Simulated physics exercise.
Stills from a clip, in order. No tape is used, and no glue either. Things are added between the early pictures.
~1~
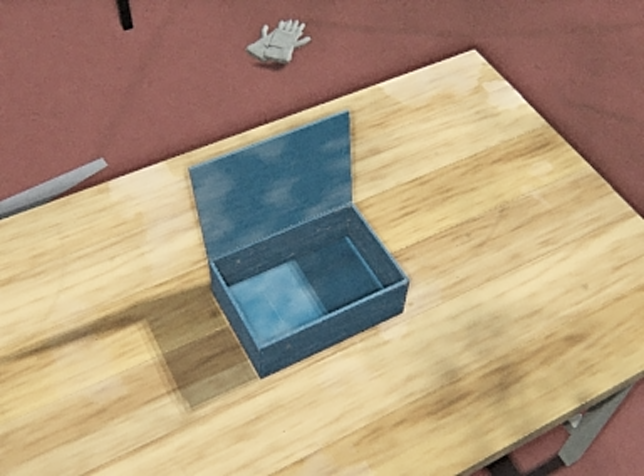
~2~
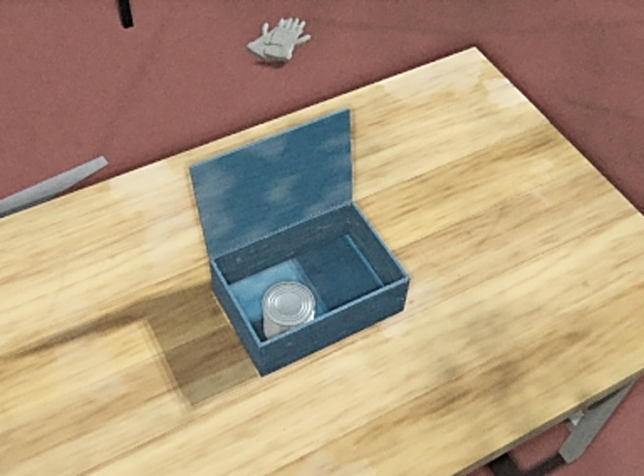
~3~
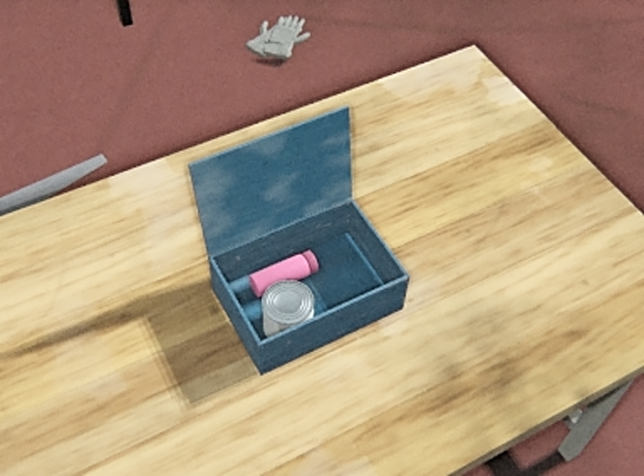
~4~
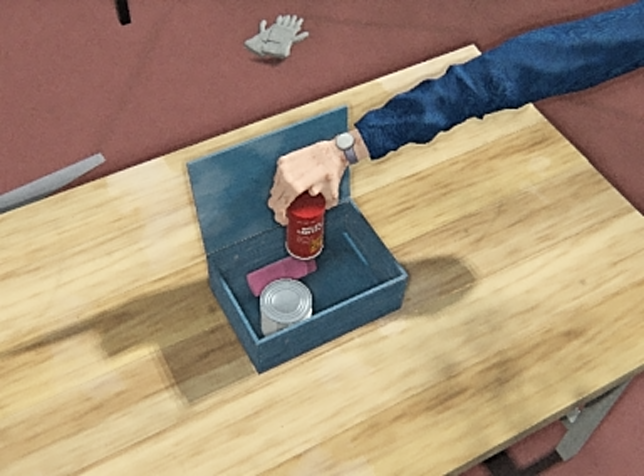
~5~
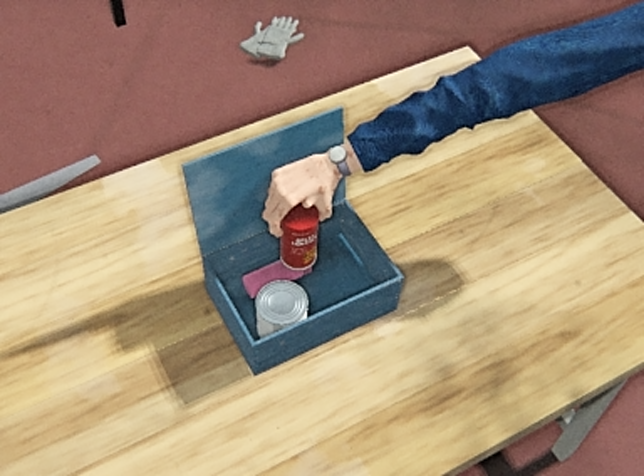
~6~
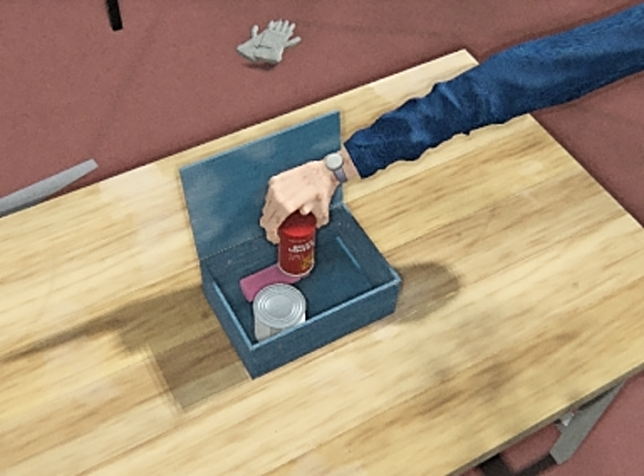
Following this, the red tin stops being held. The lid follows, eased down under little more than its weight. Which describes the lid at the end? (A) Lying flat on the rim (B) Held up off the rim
Lying flat on the rim (A).
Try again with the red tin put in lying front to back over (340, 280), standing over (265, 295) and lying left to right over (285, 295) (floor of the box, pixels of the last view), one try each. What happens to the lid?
First, it sits on the rim; second, it stays ajar; third, it is held up.
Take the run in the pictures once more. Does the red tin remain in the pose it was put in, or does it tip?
By the end it has leaned over.
Then, 0.70 s on from there, red tin turned 73° from how it was put near (319, 291).
Then, 1.30 s on from there, lid 77° above the rim; red tin on its side near (341, 288); pink shaker shifted a little.
Then, 1.70 s on from there, lid 43° above the rim; red tin on its side near (347, 285); pink shaker shifted a little.
Then, 2.00 s on from there, lid 5° above the rim; red tin on its side near (349, 284); pink shaker shifted a little.
In the end, lid shut; toppled in the box, red tin; the other 2 unmoved. At the end, from the last picture's camera, red tin near (353, 282).
